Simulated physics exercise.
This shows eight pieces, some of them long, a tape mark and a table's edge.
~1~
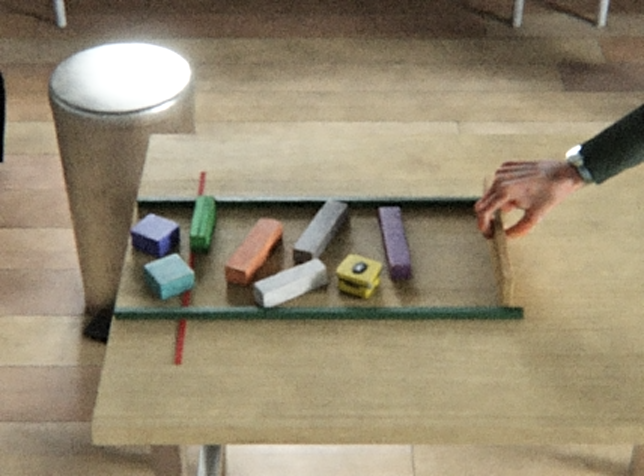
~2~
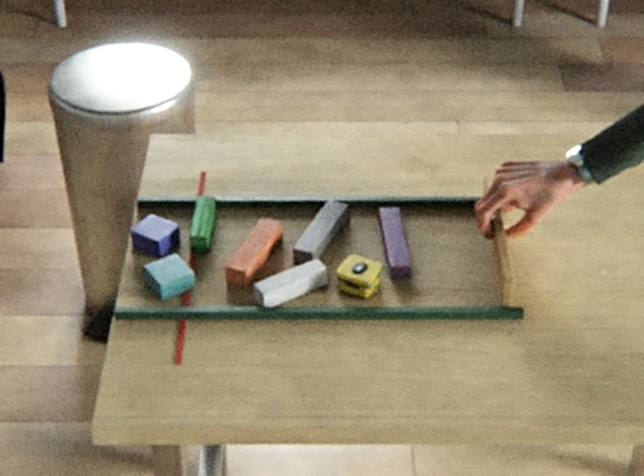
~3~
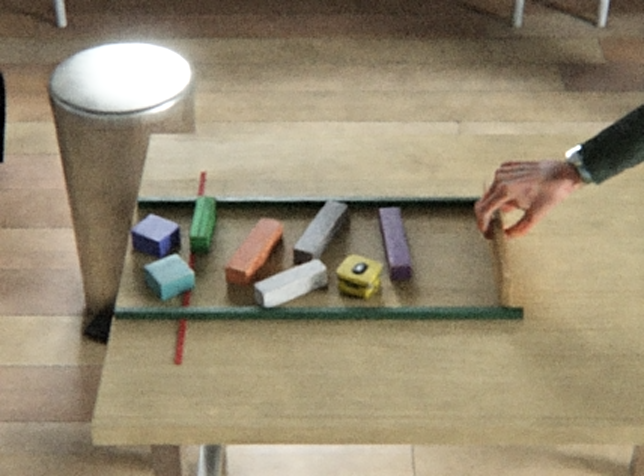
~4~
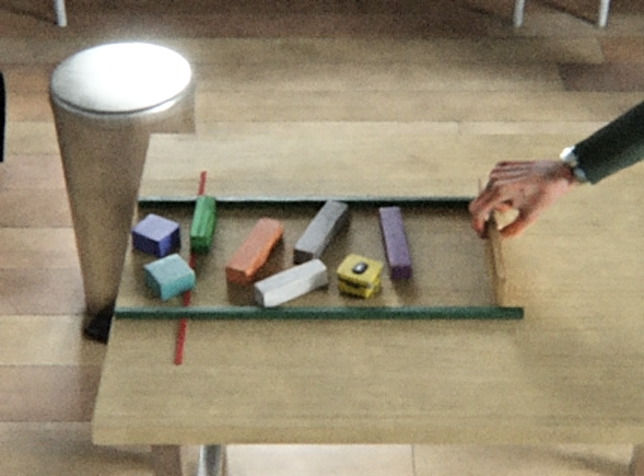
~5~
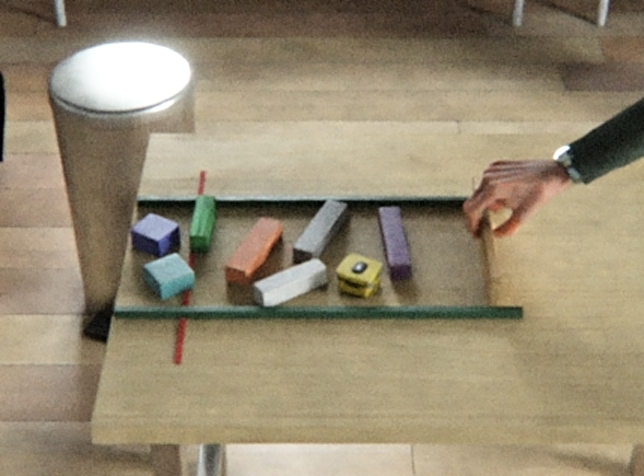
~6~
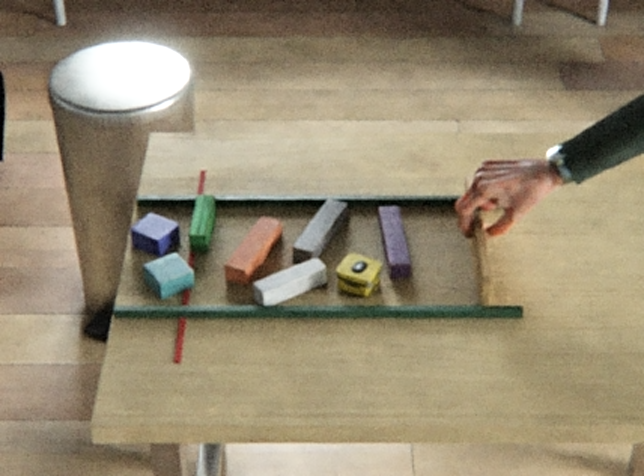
A hand with a wristwatch and dark sleeve holds an upright wooden board at the right of a pale table, seen from above at an angle. Between two dark green rails lie blue, turquoise, green, orange, white, grey, yellow and purple pieces, with red tape near the left edge and a metallic cylinder beyond. The hand slides the board slightly left, while the pieces and camera stay still.
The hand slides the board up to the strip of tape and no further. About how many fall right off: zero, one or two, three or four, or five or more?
As it turns out, the number that fall off is three or four.
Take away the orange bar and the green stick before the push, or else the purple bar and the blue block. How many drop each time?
The counts: 1 and 1.
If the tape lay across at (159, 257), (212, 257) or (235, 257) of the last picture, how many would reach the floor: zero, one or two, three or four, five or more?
One after another: Five or over; just one or two; no fall at all.
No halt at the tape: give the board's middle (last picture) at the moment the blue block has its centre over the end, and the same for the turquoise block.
About (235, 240), and (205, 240) for the other.
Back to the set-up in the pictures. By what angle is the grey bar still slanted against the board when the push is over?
Roughly 0° out of line.
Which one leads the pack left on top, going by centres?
The orange bar ends nearest.
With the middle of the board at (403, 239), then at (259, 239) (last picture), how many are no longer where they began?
1 and 8.
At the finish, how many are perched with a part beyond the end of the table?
1 of them.
Early on, none off yet; blue block at rest near (155, 235); turquoise block at rest near (169, 276); green stick at rest near (202, 223).
Finally, the number that fall off is three or four; lost, green stick, turquoise block and blue block.
